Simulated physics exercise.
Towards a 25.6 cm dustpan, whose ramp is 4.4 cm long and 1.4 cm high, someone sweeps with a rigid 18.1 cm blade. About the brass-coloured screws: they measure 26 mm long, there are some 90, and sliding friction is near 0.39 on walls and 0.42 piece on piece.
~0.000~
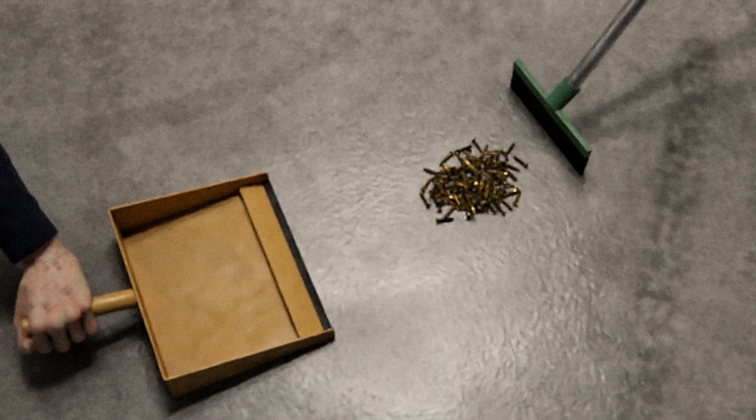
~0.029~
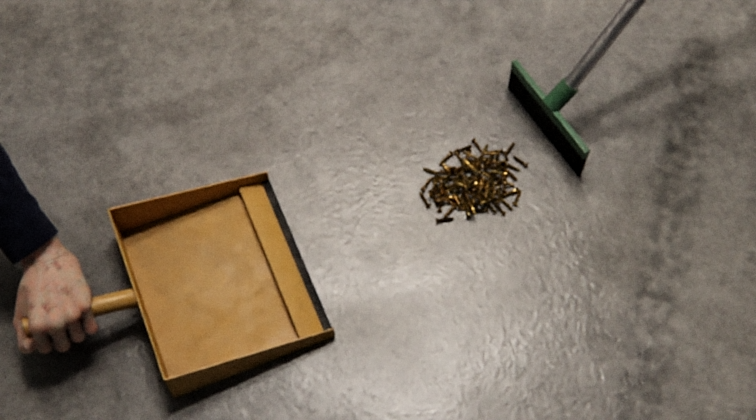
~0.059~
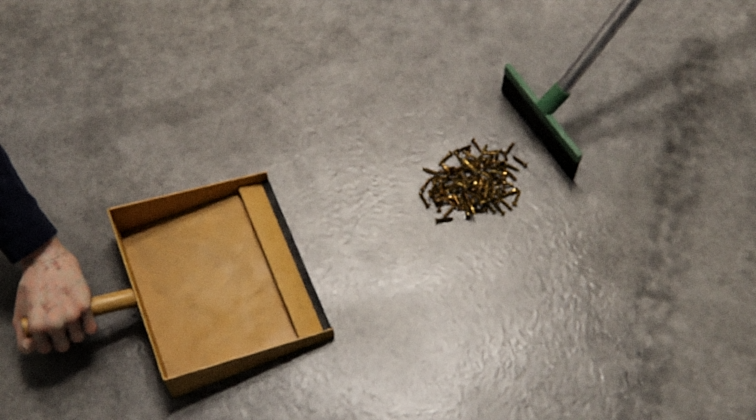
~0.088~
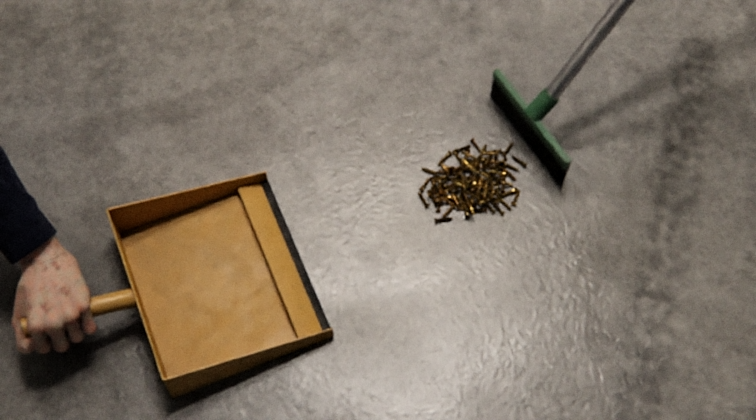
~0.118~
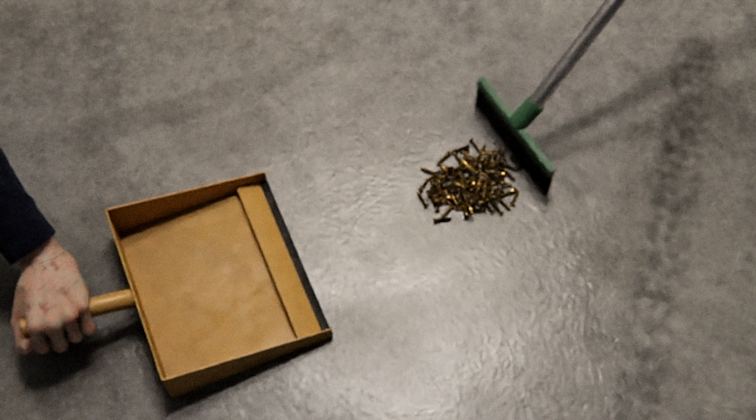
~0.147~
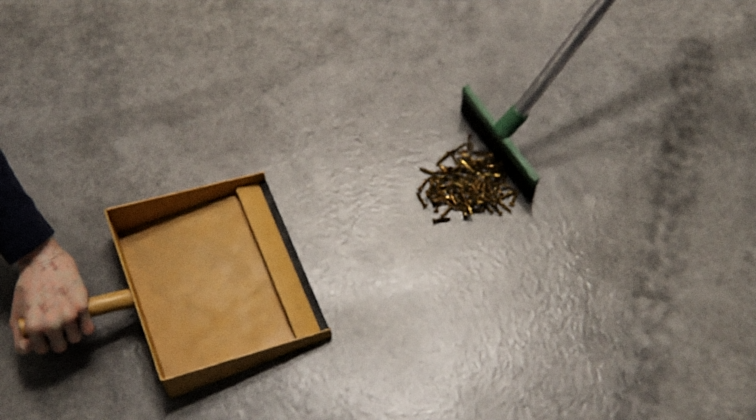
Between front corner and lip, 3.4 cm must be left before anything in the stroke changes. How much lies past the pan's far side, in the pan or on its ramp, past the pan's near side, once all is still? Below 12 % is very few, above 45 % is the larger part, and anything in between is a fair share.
Far side: Very few, pan: A fair share, near side: Very few.
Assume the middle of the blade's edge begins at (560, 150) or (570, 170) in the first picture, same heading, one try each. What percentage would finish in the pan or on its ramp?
Estimates: 40 percent and 30 percent.
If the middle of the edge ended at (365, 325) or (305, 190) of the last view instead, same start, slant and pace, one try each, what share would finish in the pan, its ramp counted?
Roughly 15 % and 25 %.
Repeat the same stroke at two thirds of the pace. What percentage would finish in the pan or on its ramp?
It would be near 15 per cent.
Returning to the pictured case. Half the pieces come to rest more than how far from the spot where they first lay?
It works out to some 26 cm.
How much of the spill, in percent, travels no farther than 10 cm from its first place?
Around 0 percent.
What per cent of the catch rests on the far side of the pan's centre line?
Something like 20 per cent of the catch.
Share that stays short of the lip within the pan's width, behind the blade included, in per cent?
Around 60 in a hundred.
After 0.31 s, middle of the blade 18 cm from the lip; 0 % over the lip, far side 0 %, near side 0 %.
Then, at 0.42 s, middle of the blade 9 cm from the lip; 0 % over the lip, far side 0 %, near side 0 %.
Then, at 0.67 s, middle of the blade 5 cm from the lip; 40 % over the lip, far side 0 %, near side 5 %.
In the end, at 1.6 s, far side 0 %, pan 40 %, near side 5 %, in front of the lip or behind the blade 60 %.
